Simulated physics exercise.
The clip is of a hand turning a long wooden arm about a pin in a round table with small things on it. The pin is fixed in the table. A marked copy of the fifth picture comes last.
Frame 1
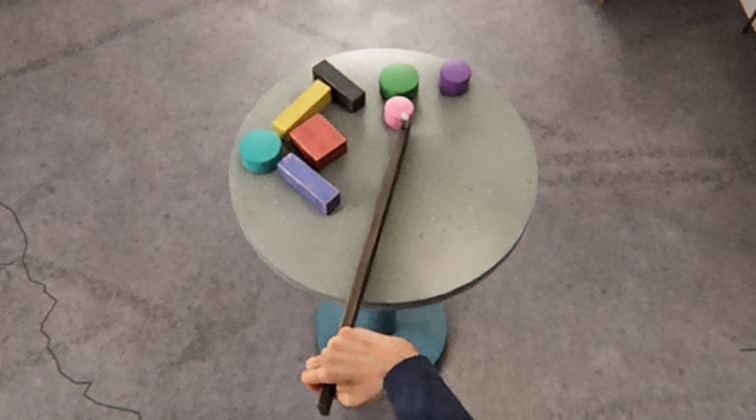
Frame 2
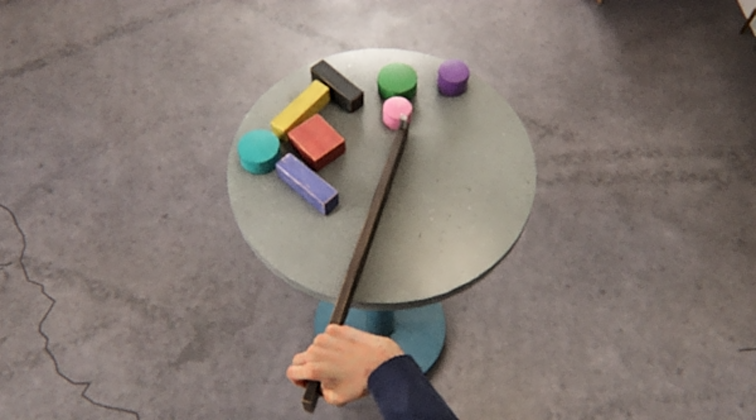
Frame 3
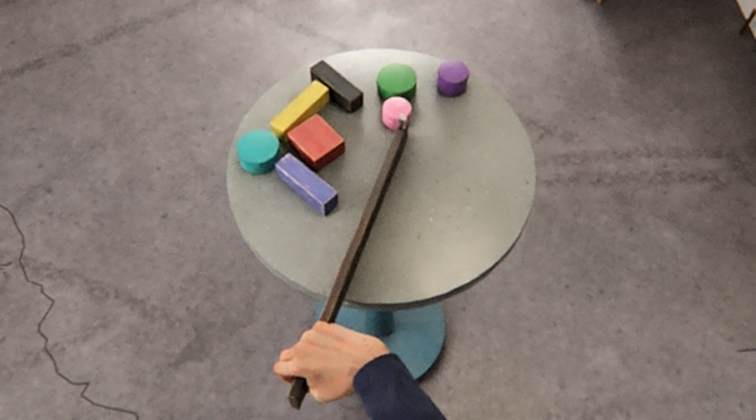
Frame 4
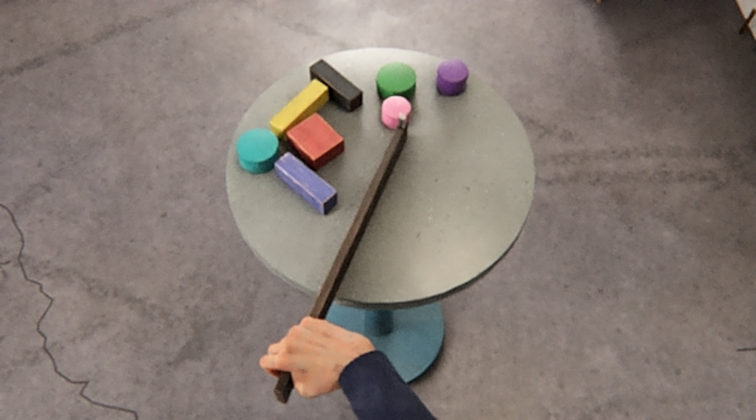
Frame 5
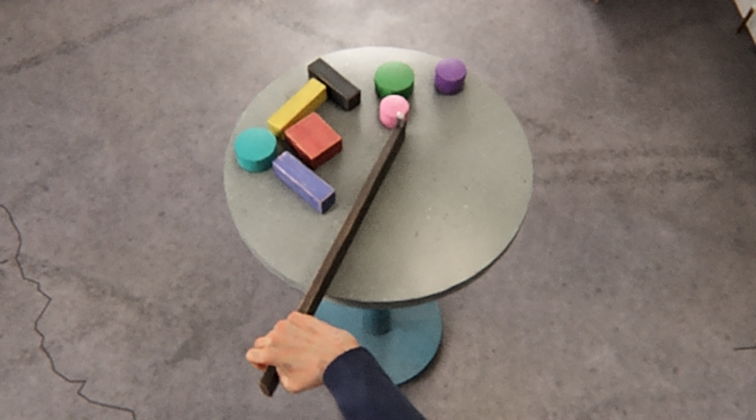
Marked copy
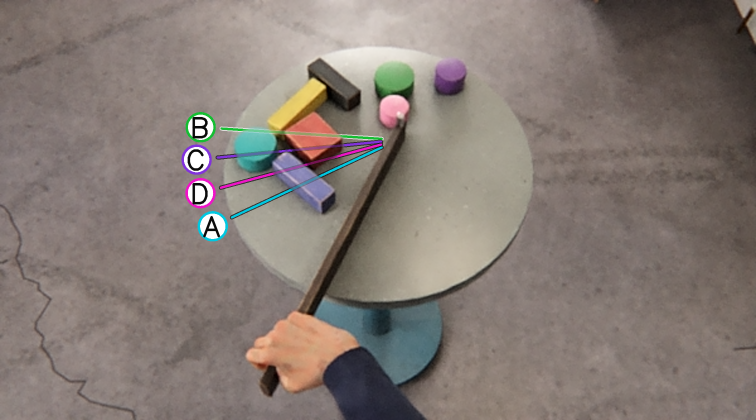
A hand swung the near end of a long dark wooden arm a short way to the left across a round table, while the small coloured tins and blocks on top stayed where they were.
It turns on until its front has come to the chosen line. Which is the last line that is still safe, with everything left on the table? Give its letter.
No farther than A.
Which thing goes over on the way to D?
The turquoise tin goes over.
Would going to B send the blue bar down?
By then, no.
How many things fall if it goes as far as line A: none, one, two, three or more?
In all, none.
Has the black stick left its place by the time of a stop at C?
No.
On the marked copy, A at (309, 181); B at (301, 134); C at (300, 150); D at (303, 166).
With A. Early on, arm (339, 189); purple tin (450, 77); turquoise tin (256, 150).
Further on, arm (322, 174); turquoise tin (247, 140); blue bar (289, 167).
At the end, arm (314, 164); turquoise tin (236, 131); blue bar (281, 155); nothing has fallen.
As for the rest, B drops the turquoise tin; C drops the turquoise tin; D drops the turquoise tin.
